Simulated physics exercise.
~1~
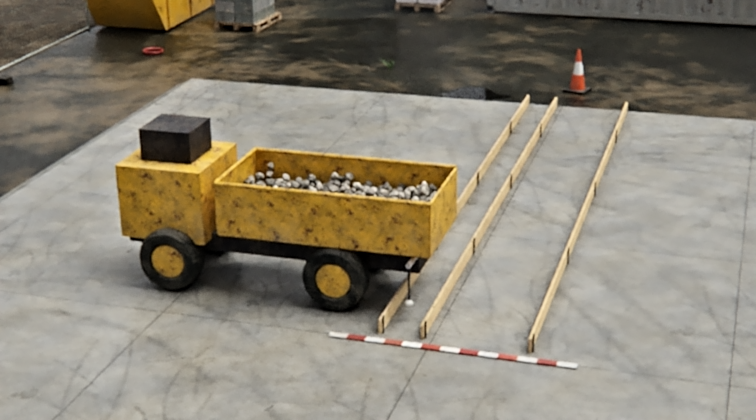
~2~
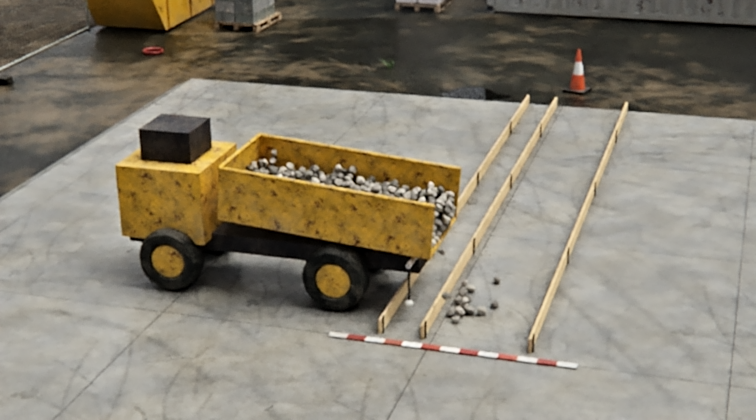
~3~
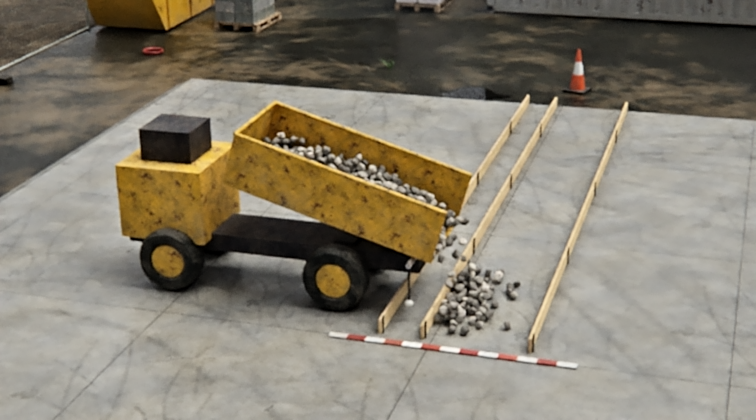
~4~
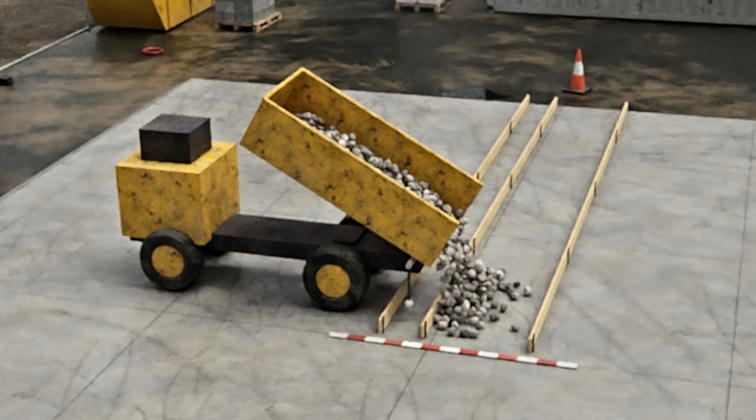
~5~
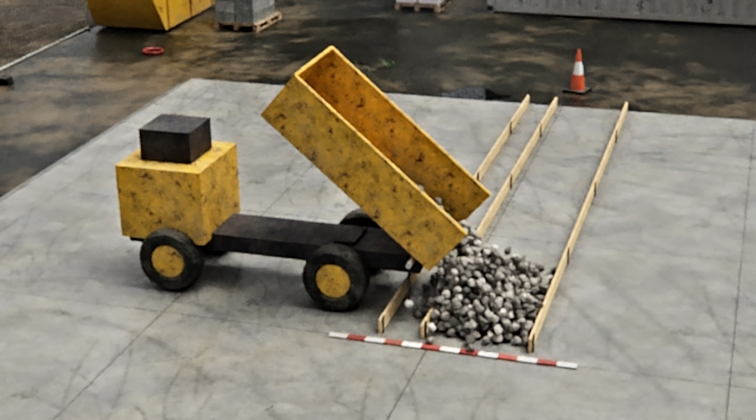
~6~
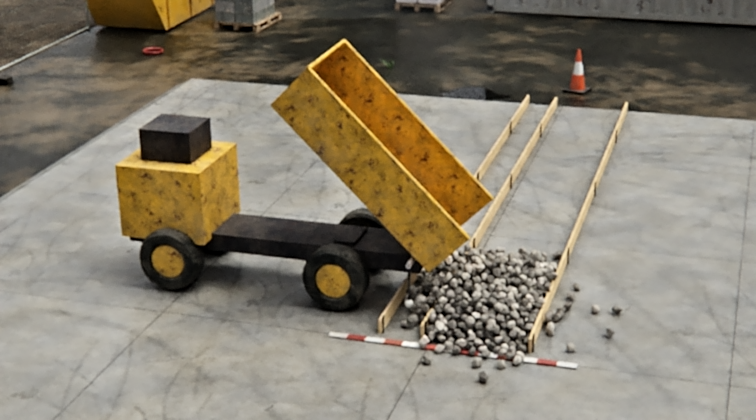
A yellow truck tips its bed steeply, and grey stones slide out into a spreading heap across the planks.
